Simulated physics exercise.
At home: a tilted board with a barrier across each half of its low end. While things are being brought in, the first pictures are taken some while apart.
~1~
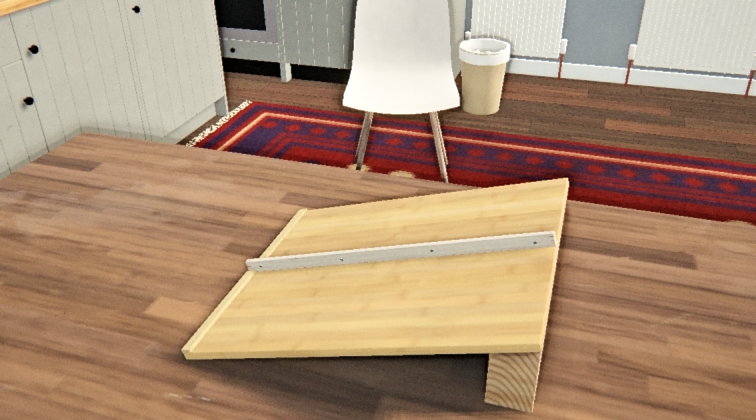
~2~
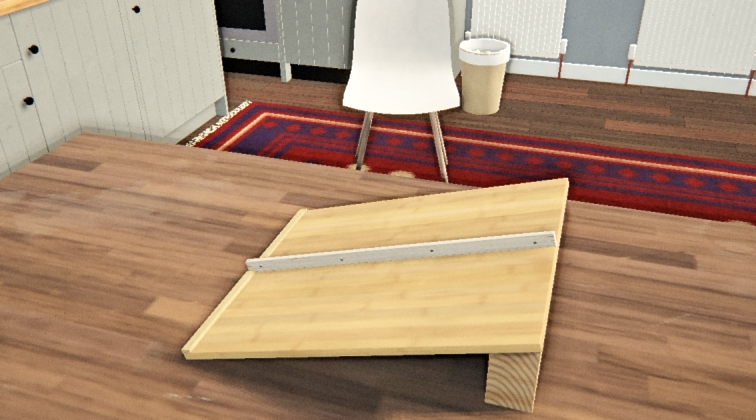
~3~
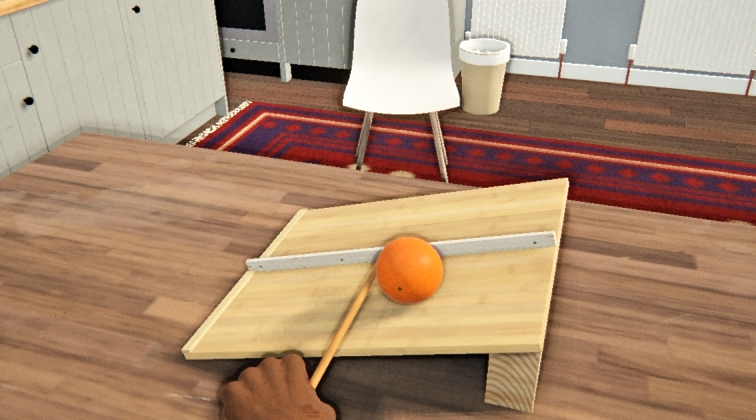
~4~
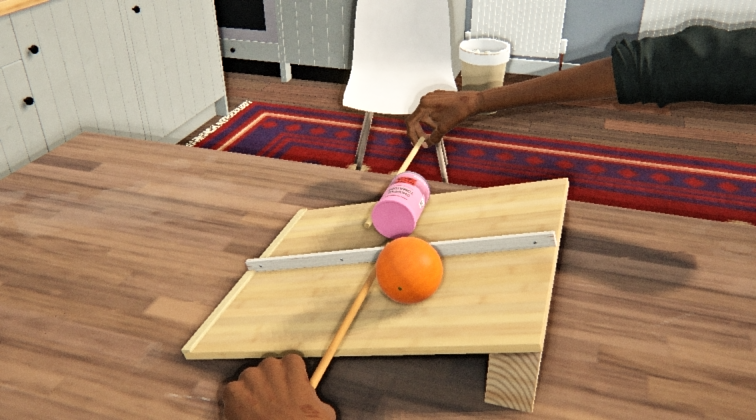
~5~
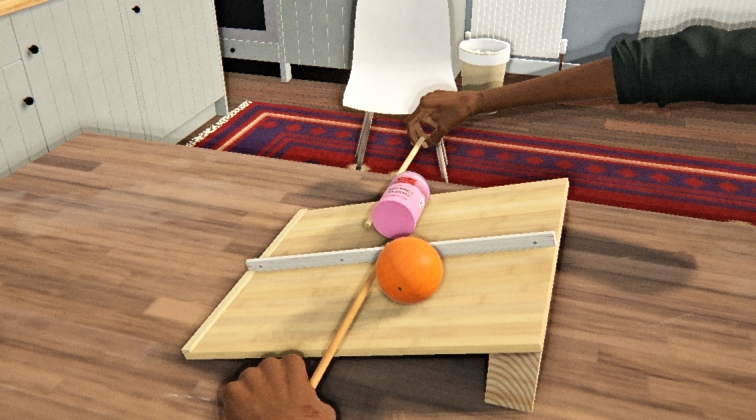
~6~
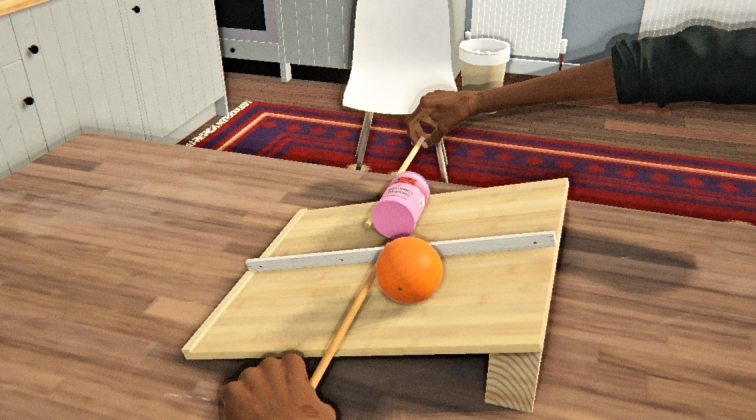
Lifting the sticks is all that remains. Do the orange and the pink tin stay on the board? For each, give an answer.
Orange falls off, pink tin falls off.
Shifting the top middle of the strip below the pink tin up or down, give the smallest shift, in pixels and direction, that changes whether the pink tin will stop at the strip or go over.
Roughly 8 pixels, upward.
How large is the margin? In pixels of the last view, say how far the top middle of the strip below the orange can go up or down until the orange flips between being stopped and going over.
12 pixels upward.
Then, 0.78 s on from there, orange off the board near (115, 275); pink tin off the board near (179, 212).
In the end, the orange goes over the end; the pink tin goes over the end.
